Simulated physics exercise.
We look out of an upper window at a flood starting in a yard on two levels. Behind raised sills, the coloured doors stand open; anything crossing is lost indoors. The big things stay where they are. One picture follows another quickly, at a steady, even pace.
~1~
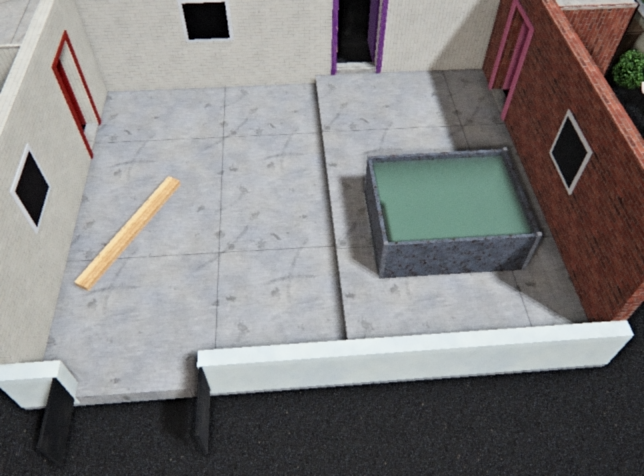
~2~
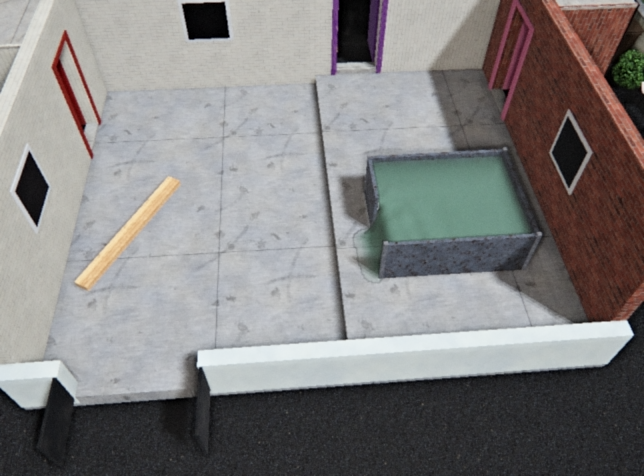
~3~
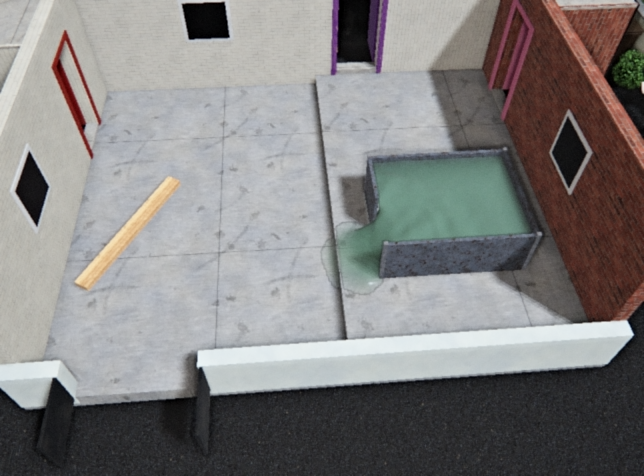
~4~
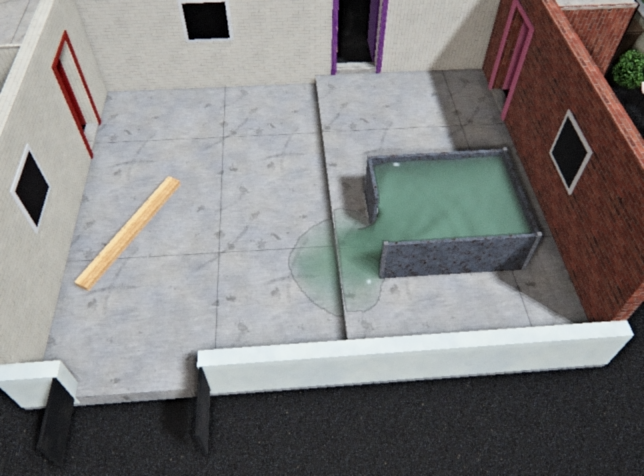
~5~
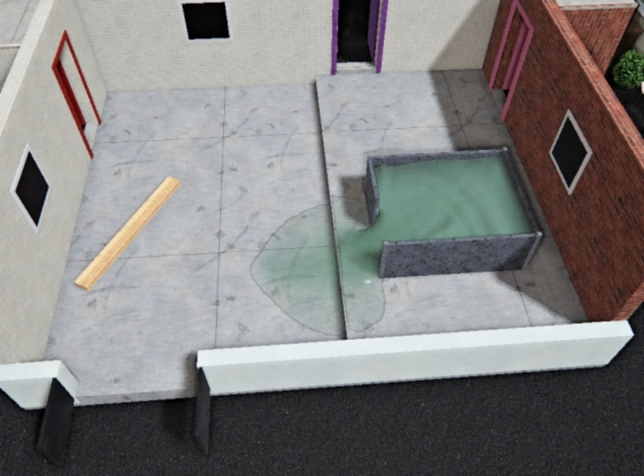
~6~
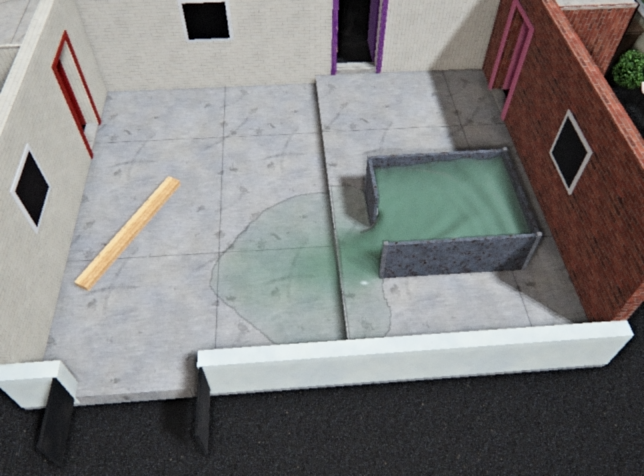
Green water in an open stone tank sat still, then poured out through a gap in its left side and spread leftward over the step onto the paving, forming a wide, thin puddle.
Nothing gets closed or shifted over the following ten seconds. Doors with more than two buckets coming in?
Red door: Two or fewer; pink door: Two or fewer; purple door: Two or fewer.
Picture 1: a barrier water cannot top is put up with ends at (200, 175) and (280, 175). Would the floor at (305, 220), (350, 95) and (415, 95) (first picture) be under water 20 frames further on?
The first is inundated, the second still bare and the third still bare.
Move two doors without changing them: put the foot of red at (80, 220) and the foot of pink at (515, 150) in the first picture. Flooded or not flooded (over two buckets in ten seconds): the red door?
Note: Red lets too much through.
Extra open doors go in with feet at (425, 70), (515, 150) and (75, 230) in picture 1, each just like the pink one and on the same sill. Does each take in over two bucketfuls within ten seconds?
Below, below, above.
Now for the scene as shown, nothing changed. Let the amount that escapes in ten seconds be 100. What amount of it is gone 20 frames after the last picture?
Near 20 in a hundred, I reckon.
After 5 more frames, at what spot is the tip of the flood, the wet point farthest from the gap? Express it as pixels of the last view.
Approximate pixel: (74, 329).
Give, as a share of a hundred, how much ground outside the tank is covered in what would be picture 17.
That's roughly 40 per cent.
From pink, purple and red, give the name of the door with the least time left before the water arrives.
I say the red one.
A moment on, water covers 30 % of the floor; the red door not reached, the pink door not reached, the purple door not reached.
Next, water covers 40 % of the floor; the red door not reached, the pink door not reached, the purple door not reached.
Then, water covers 45 % of the floor; the red door not reached, the pink door not reached, the purple door not reached.
Later, water covers 50 % of the floor; the red door wet at the sill, nothing in, the pink door not reached, the purple door not reached.
In the end, water covers 60 % of the floor; the red door wet at the sill, nothing in, the pink door not reached, the purple door not reached.
